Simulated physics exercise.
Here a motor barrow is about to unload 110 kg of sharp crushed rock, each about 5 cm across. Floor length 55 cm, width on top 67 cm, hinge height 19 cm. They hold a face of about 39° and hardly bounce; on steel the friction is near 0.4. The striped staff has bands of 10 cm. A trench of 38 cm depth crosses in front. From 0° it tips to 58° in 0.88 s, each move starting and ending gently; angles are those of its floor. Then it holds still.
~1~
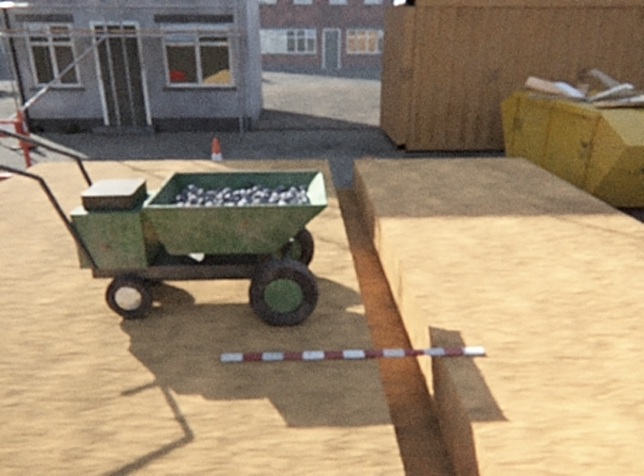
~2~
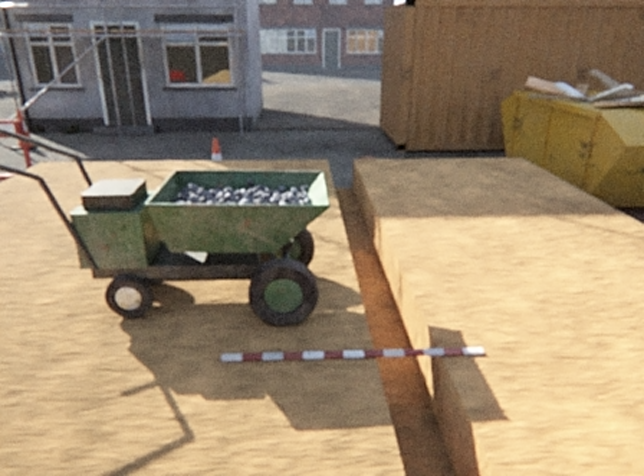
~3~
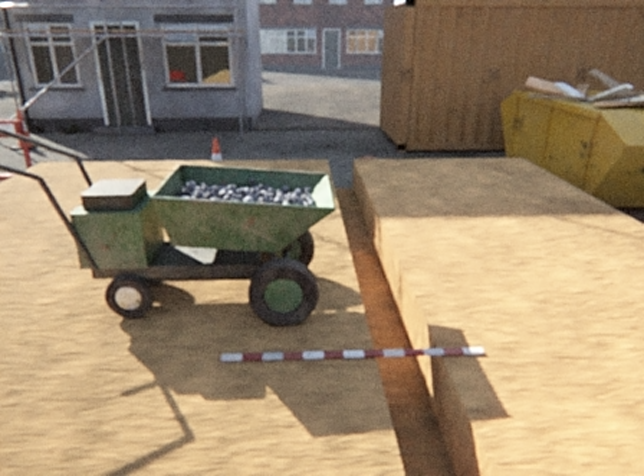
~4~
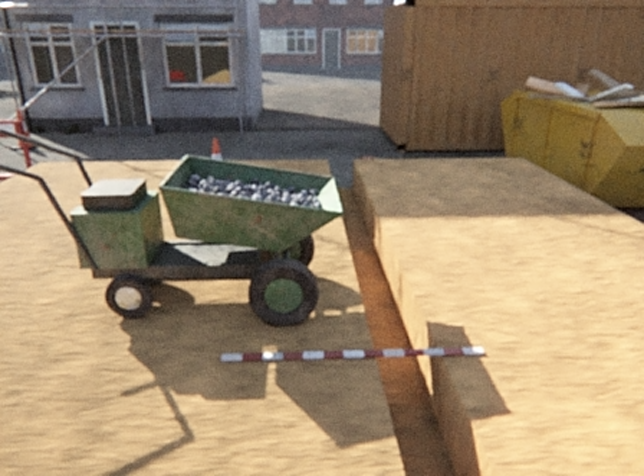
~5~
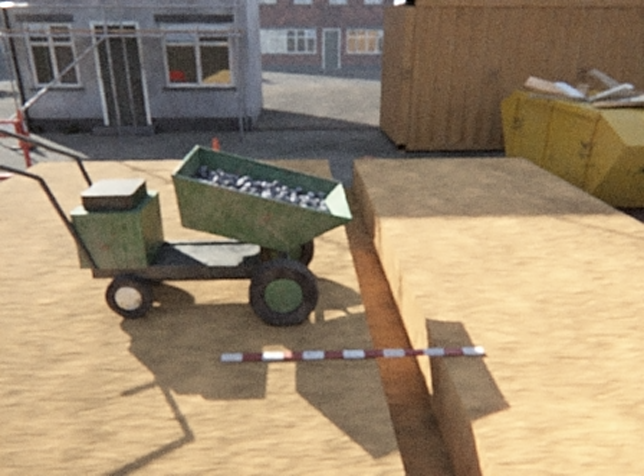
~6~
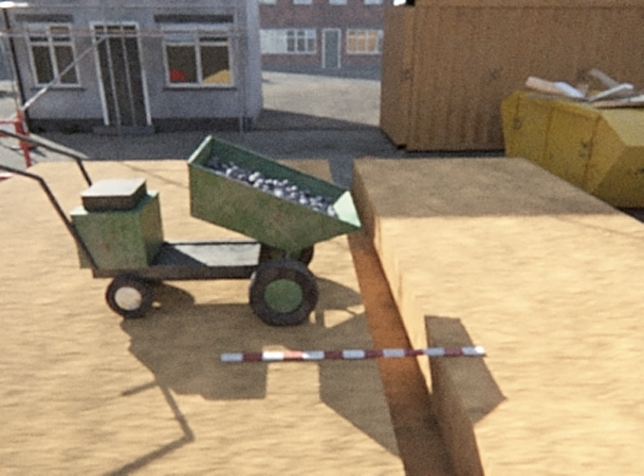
A sunlit building site with sandy ground is seen from slightly above, with a grey house behind scaffolding at the left and brick buildings beyond. A green motor barrow loaded with grey stones stands left of a narrow trench, near a red-and-white staff, a brown container and a yellow skip. Its tub slowly tilts forward to the right, rear end rising, while barrow and camera stay still.
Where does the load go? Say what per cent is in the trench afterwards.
Roughly 47 per cent ends in the trench.
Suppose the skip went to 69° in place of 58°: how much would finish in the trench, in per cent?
Then about 75 per cent.
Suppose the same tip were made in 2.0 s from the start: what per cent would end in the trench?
Then about 50 per cent.
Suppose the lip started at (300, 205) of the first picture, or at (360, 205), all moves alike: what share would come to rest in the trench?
About 60 and 20 per cent.
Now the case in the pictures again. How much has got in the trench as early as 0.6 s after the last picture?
About 5 per cent by then.
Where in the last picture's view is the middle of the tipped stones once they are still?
Their middle is at about (396, 339).
Then, 0.3 s after the last picture the floor is at 49°, 100 % in the skip; the foremost stones are at (358, 240).
Then, 0.6 s after the last picture the floor is at 58°, 95 % in the skip, 5 % in the trench; the foremost stones are at (401, 274).
Then, 1.0 s after the last picture the floor is at 58°, 65 % in the skip, 25 % in the trench, 10 % past the trench; the foremost stones are at (461, 298).
Then, 2.9 s after the last picture the floor is at 58°, 43 % in the skip, 47 % in the trench, 11 % past the trench; the foremost stones are at (504, 290).
